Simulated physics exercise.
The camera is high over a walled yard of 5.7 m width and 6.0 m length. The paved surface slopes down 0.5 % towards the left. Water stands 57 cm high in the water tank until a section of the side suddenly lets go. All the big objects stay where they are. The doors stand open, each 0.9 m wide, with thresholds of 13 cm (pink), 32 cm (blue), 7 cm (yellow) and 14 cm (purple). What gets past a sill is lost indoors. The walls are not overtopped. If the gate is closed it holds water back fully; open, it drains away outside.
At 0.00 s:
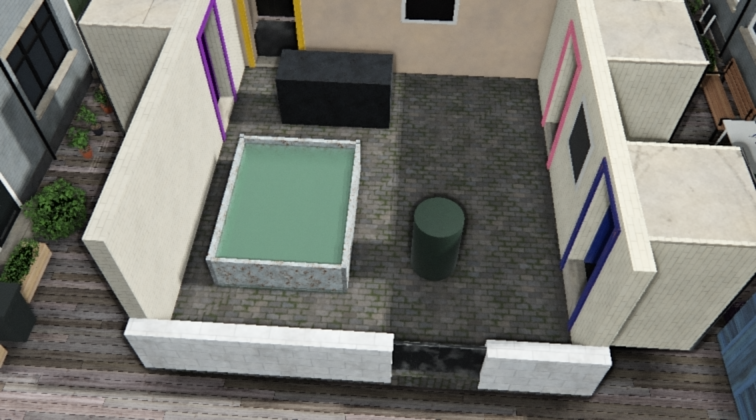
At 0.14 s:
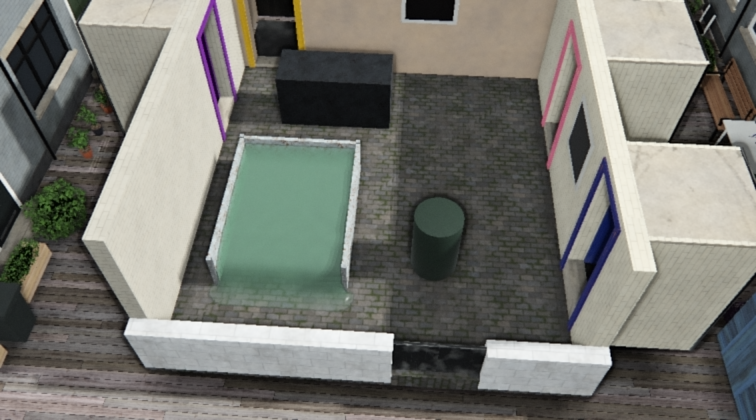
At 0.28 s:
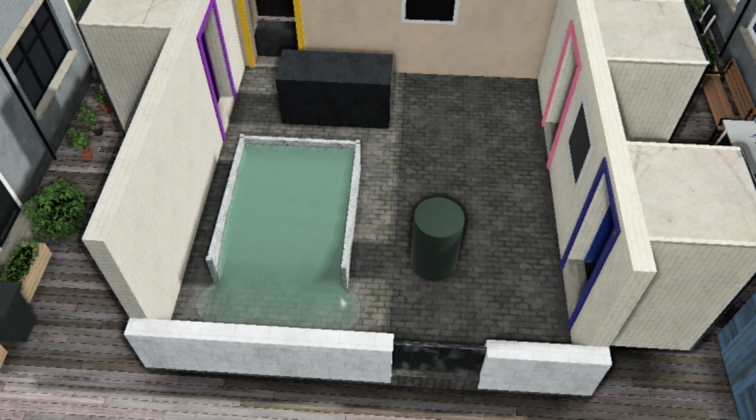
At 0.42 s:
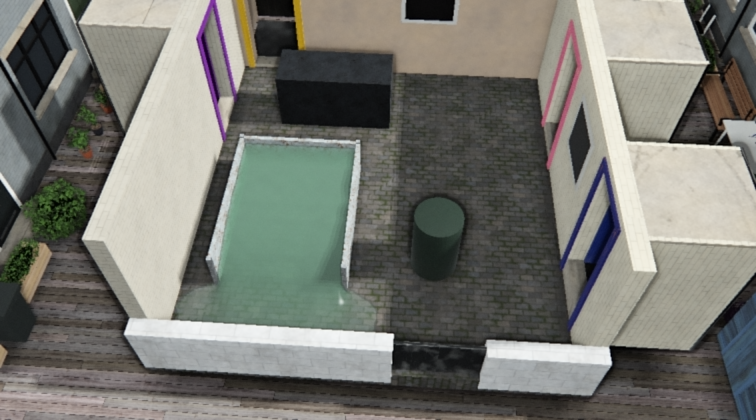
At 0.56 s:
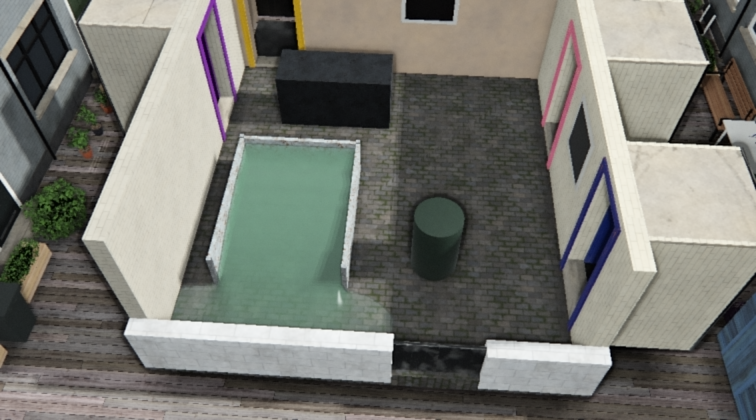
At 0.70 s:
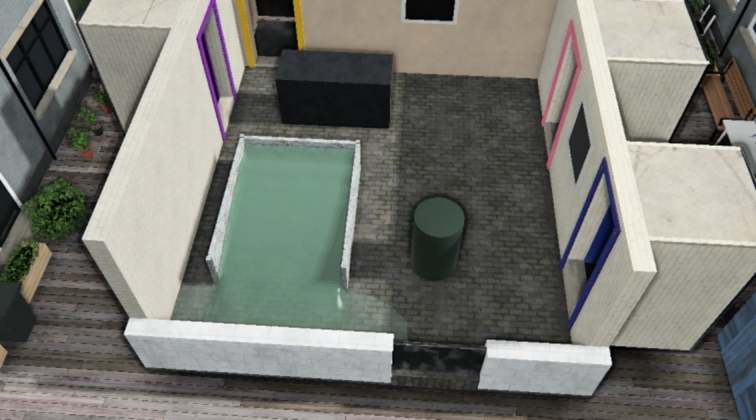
Green water pours from the open front of a raised tank and spreads across the paving.
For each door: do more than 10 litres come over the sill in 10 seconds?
Within that time: At the pink door it keeps below the limit; at the blue door it keeps below the limit; at the yellow door it passes the limit; at the purple door it keeps below the limit.
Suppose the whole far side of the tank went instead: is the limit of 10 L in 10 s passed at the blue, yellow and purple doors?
Then: Blue under, yellow past it, purple over.
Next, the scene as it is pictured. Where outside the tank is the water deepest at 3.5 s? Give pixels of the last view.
At about (245, 68).
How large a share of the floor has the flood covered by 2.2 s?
Some 30 per cent of it.
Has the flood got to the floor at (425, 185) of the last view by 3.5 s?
It is still dry.
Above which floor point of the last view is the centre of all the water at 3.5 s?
At about (327, 258).
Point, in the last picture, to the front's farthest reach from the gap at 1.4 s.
Near (501, 365).
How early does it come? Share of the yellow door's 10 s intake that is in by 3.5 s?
About 10 per cent.
After 1.4 s water covers 15 % of the floor and is deepest (52 cm) near (164, 344); pink door not reached, blue door not reached, yellow door not reached, purple door not reached.
After 2.2 s water covers 30 % of the floor and is deepest (45 cm) near (164, 344); pink door not reached, blue door 12 cm at the sill, 0 L in, yellow door not reached, purple door not reached.
After 3.5 s water covers 50 % of the floor and is deepest (32 cm) near (245, 68); pink door 2 cm at the sill, 0 L in, blue door 24 cm at the sill, 0 L in, yellow door 17 cm at the sill, 22 L in, purple door 10 cm at the sill, 0 L in.
After 6.0 s water covers 90 % of the floor and is deepest (14 cm) near (528, 366); pink door 4 cm at the sill, 0 L in, blue door 12 cm at the sill, 0 L in, yellow door 13 cm at the sill, 174 L in, purple door 5 cm at the sill, 0 L in.
After 10.0 s water covers 95 % of the floor and is deepest (16 cm) near (236, 99); pink door 5 cm at the sill, 0 L in, blue door 10 cm at the sill, 0 L in, yellow door 11 cm at the sill, 197 L in, purple door 10 cm at the sill, 0 L in.
